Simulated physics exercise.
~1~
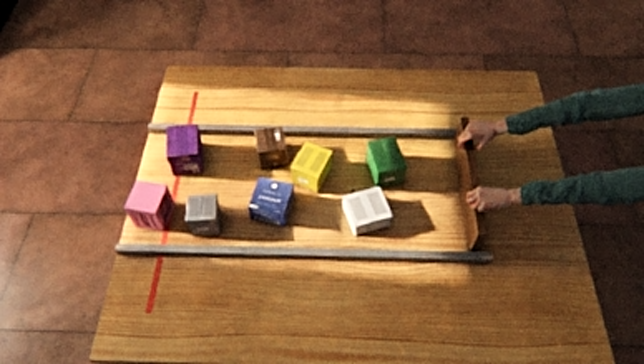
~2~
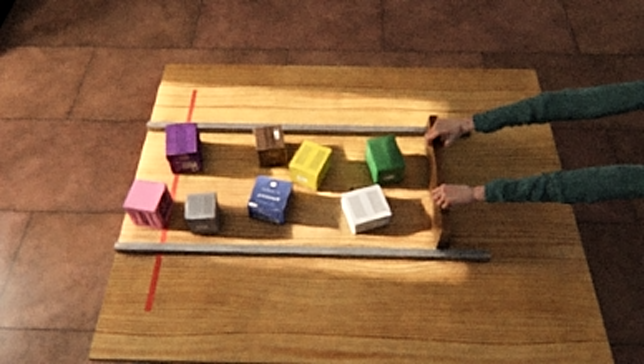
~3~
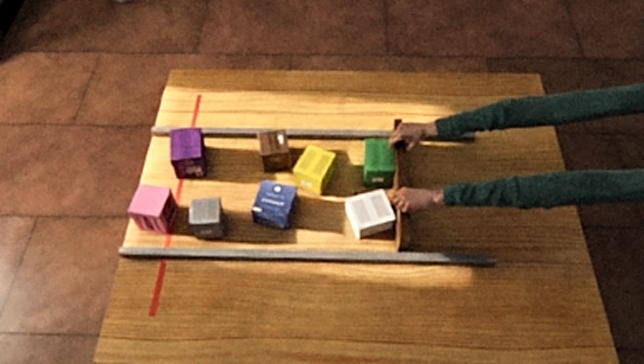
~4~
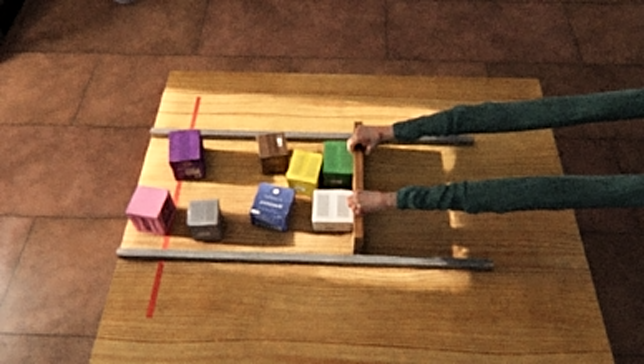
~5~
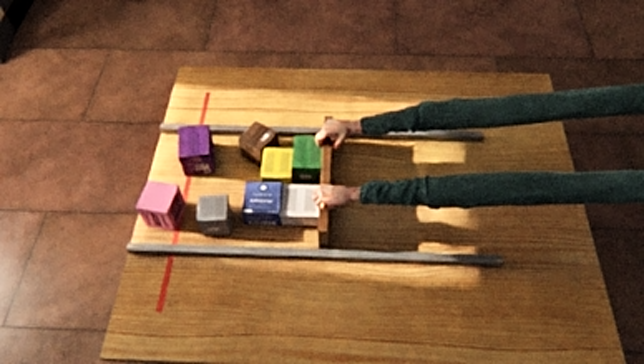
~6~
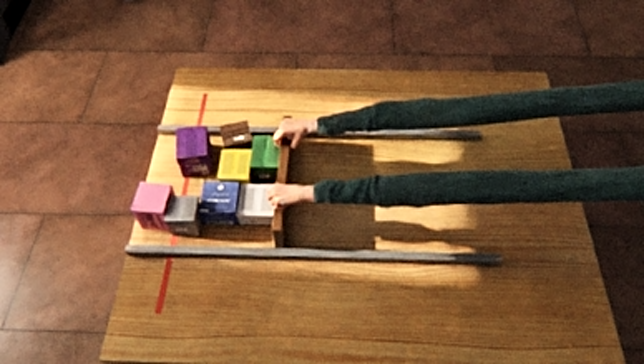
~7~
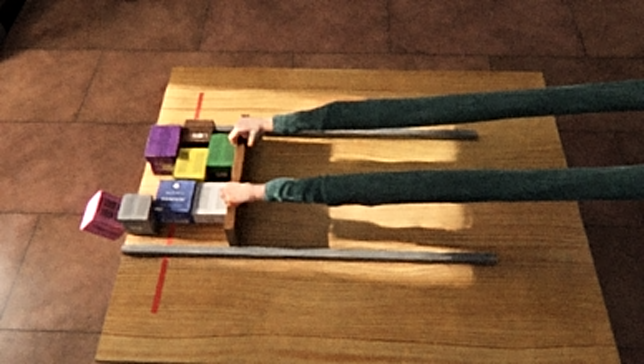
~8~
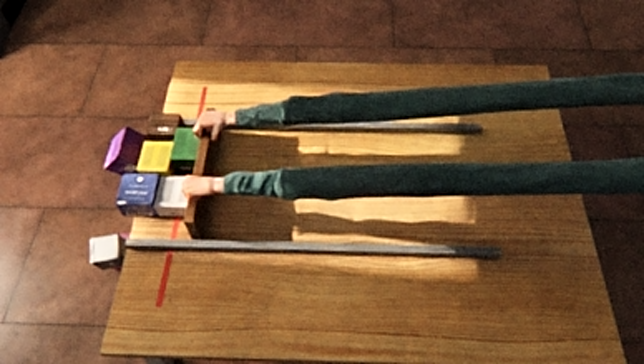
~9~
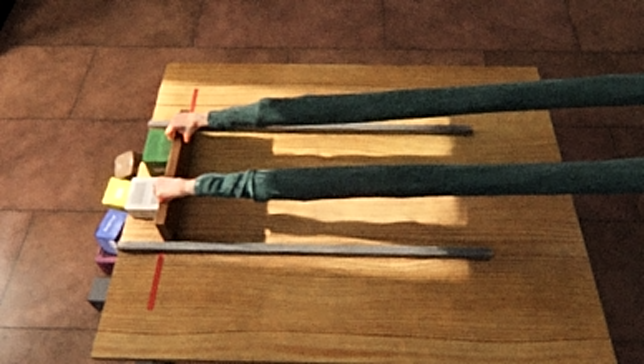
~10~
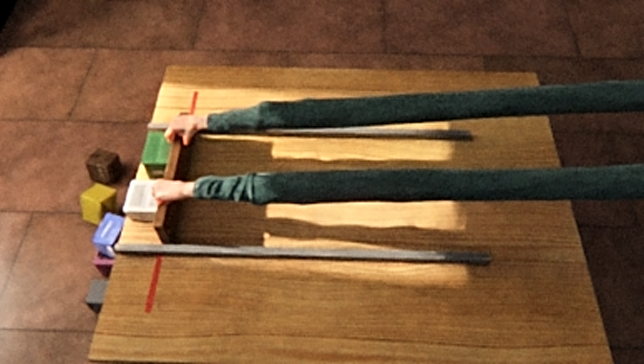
The video shows two hands pushing a wooden plank leftward along a tabletop between two rails, gathering colourful boxes ahead of it. Pink, grey, purple, blue, yellow and brown boxes drop off the left edge, and the plank stops near the red tape with green and white ones still on the table.
